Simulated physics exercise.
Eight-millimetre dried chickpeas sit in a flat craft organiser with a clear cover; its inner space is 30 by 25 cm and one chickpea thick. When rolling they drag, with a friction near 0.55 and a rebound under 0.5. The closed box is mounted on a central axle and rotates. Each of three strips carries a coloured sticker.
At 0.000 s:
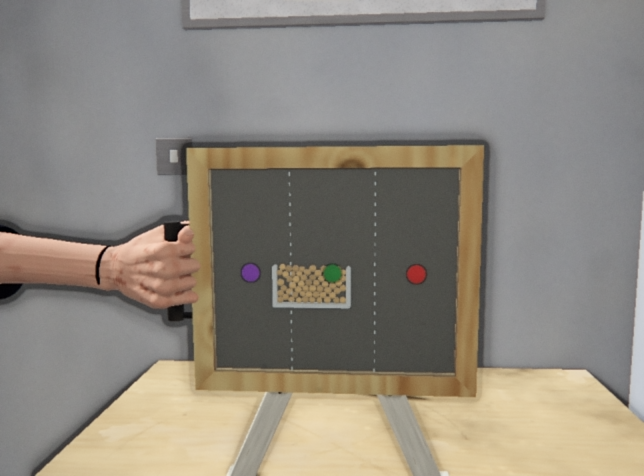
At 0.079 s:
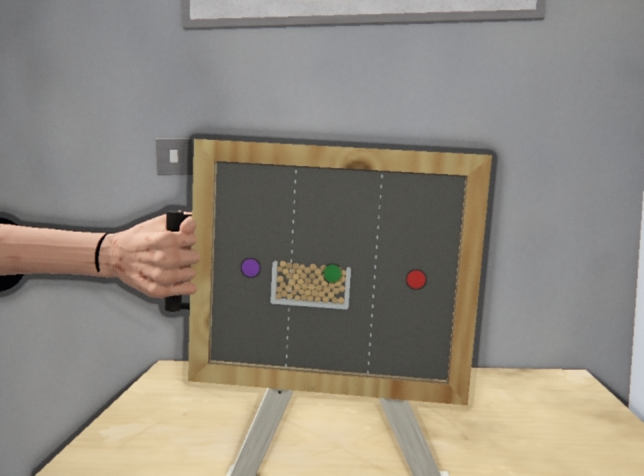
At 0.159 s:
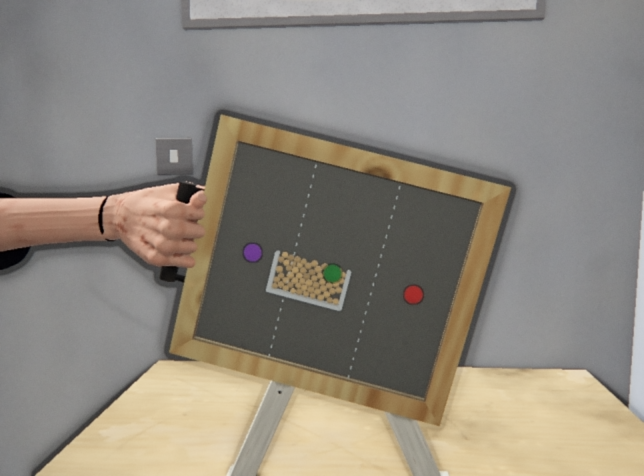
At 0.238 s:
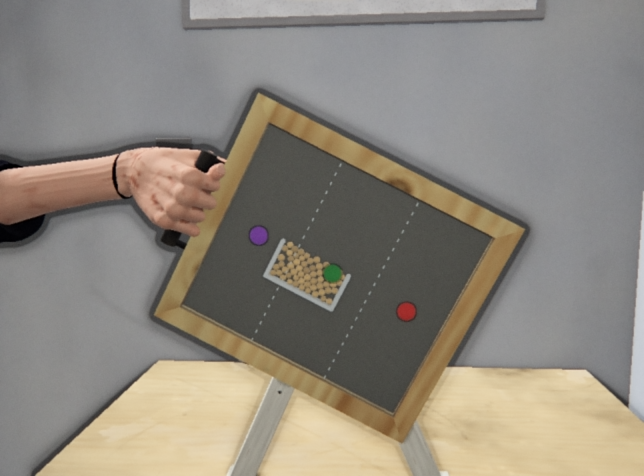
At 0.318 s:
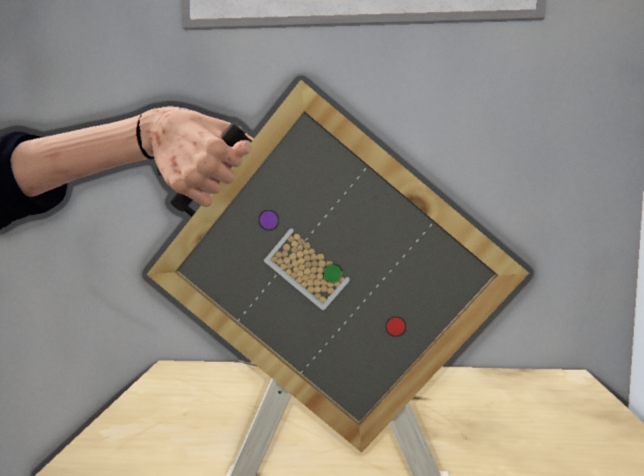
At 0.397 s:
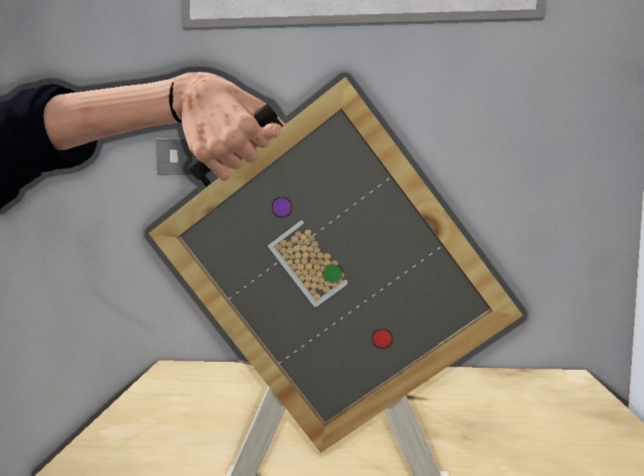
A hand and forearm reach in from the left to grip the side of a square, wood-framed dark board, seen from the front above a pale wooden table against a grey wall. Dashed lines divide the board, with purple, green and red stickers from left to right and a small pale-edged tray of tan balls near the middle. The hand rises, turning the board clockwise from level to steeply tilted, while the balls tilt with the tray and the view stays still.
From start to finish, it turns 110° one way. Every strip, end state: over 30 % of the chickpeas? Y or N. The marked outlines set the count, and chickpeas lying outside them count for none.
Red: Y; purple: N; green: N.
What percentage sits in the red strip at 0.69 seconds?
It works out at roughly 20 per cent.
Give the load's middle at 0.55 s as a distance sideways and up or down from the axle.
Roughly 2 centimetres to the left and 2 centimetres above.
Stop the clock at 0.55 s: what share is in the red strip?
0 per cent.
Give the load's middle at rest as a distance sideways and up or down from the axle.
Right: About 4 cm; below: About 15 cm.
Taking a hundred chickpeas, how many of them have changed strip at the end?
Estimate: Roughly 100 %.
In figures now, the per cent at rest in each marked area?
In per cent: Red strip gets 100, purple strip gets 0, green strip gets 0.
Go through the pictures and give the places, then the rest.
The first picture shows level; about 60 chickpeas; chickpeas centred (311, 285); top one (283, 267); red (416, 274), purple (251, 273), green (333, 274).
The second picture shows turned 4° clockwise; chickpeas centred (310, 283); top one (283, 264).
The third picture shows turned 14° clockwise; chickpeas centred (308, 279); top one (285, 255); wall ends (277, 253) to (349, 273).
The fourth picture shows turned 27° clockwise; chickpeas centred (308, 273); top one (290, 245).
The fifth picture shows turned 40° clockwise; chickpeas centred (308, 268); top one (297, 237).
The sixth picture shows turned 53° clockwise; chickpeas centred (311, 263); top one (308, 233); red (382, 339), purple (282, 207), green (333, 274).
By 0.55 s, it stands 78° clockwise; the chickpeas' middle is 2 cm left of and 2 cm above the centre; purple 10 %, green 90 %.
By 0.69 s, it stands 100° clockwise; the chickpeas' middle is in line with and 2 cm below the centre; red 20 %, green 80 %.
By 0.82 s, it stands 110° clockwise; the chickpeas' middle is 2 cm right of and 8 cm below the centre; red 50 %, green 50 %.
All still by 1.9 s, it stands 110° clockwise; red 100 %, purple 0 %, green 0 %.
